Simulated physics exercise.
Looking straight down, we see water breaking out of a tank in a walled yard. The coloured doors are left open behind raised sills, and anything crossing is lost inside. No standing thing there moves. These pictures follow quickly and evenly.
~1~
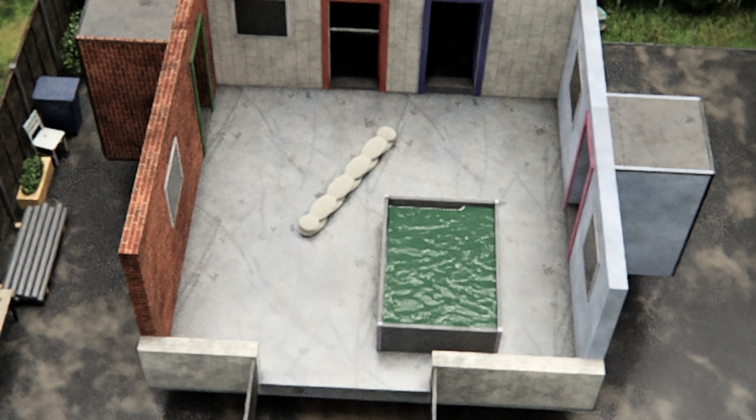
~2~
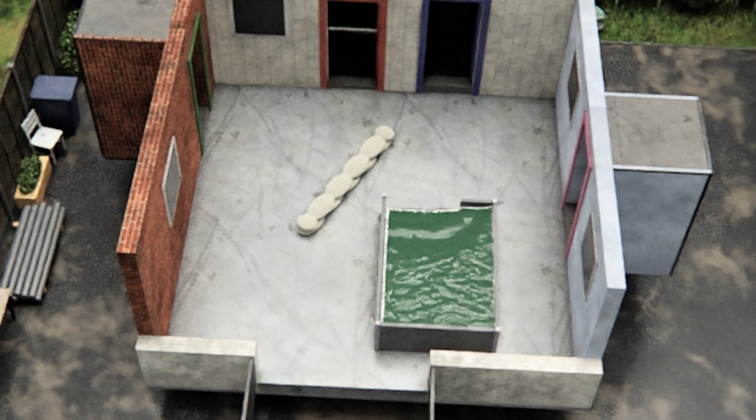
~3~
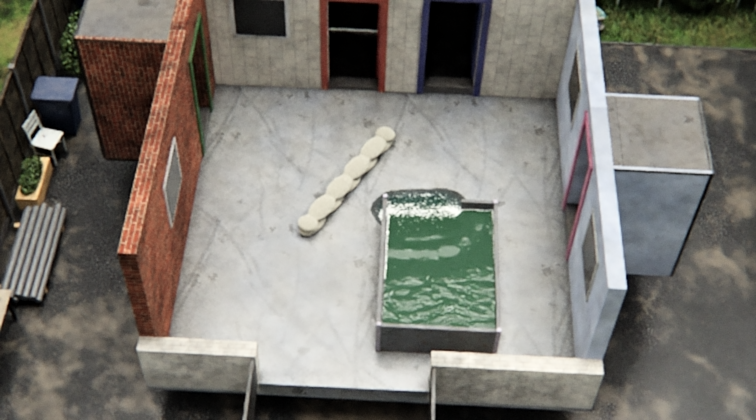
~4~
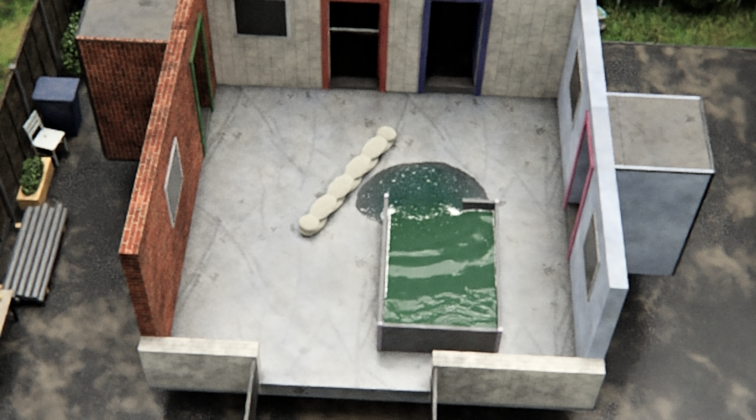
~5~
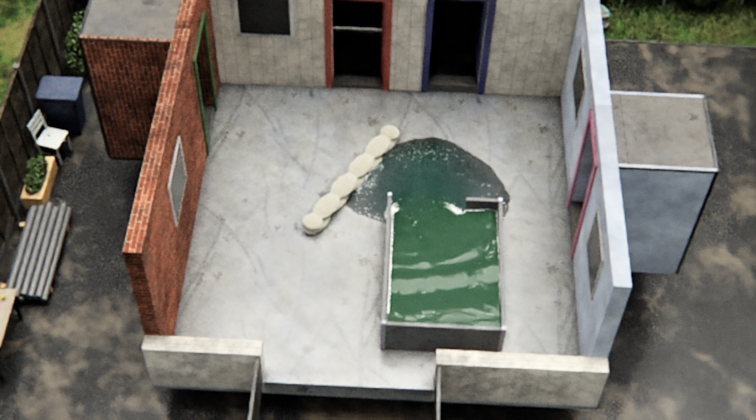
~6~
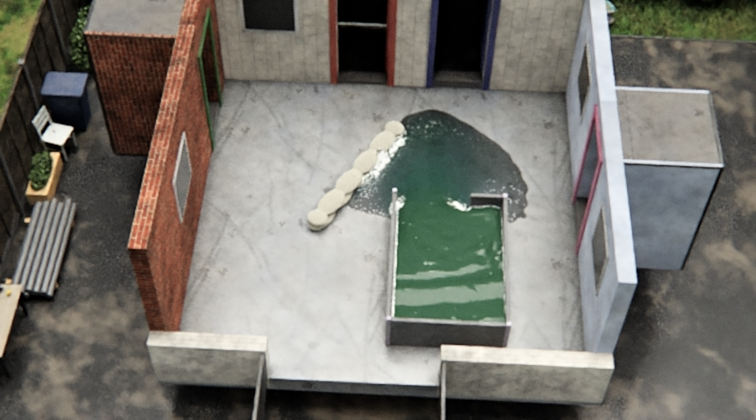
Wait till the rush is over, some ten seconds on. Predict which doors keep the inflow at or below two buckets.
Result: The pink door lets in little enough there. The red door lets in little enough there. The green door lets in little enough there. The blue door lets too much in there.
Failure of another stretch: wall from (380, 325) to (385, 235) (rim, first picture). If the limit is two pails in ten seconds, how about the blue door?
As far as I can tell, the blue door fails to reach the limit.
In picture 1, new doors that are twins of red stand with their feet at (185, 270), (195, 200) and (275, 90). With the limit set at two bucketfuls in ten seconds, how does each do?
The first new doorway comes up short, the second comes up short, the third comes up short.
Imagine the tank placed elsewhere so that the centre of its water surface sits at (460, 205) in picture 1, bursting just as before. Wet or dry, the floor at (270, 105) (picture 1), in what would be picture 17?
My call for that spot: Swamped.
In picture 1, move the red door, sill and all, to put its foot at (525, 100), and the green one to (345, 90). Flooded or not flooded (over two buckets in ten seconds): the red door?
As far as I can tell, the red door comes in higher.
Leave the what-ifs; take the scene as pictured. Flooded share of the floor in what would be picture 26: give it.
Roughly 50 per cent.
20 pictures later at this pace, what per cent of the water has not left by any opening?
Close to 96 in a hundred.
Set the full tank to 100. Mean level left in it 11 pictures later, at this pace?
About 54 %.
A moment on, water covers 20 % of the floor; the pink door not reached, the red door wet at the sill, nothing in, the green door not reached, the blue door wet at the sill, nothing in.
Next, water covers 35 % of the floor; the pink door not reached, the red door wet at the sill, nothing in, the green door not reached, the blue door over two buckets in.
Then, water covers 50 % of the floor; the pink door wet at the sill, nothing in, the red door wet at the sill, nothing in, the green door wet at the sill, nothing in, the blue door far over two buckets in.
Later, water covers 80 % of the floor; the pink door wet at the sill, nothing in, the red door under two buckets in, the green door wet at the sill, nothing in, the blue door far over two buckets in.
In the end, water covers 90 % of the floor; the pink door wet at the sill, nothing in, the red door under two buckets in, the green door wet at the sill, nothing in, the blue door far over two buckets in.
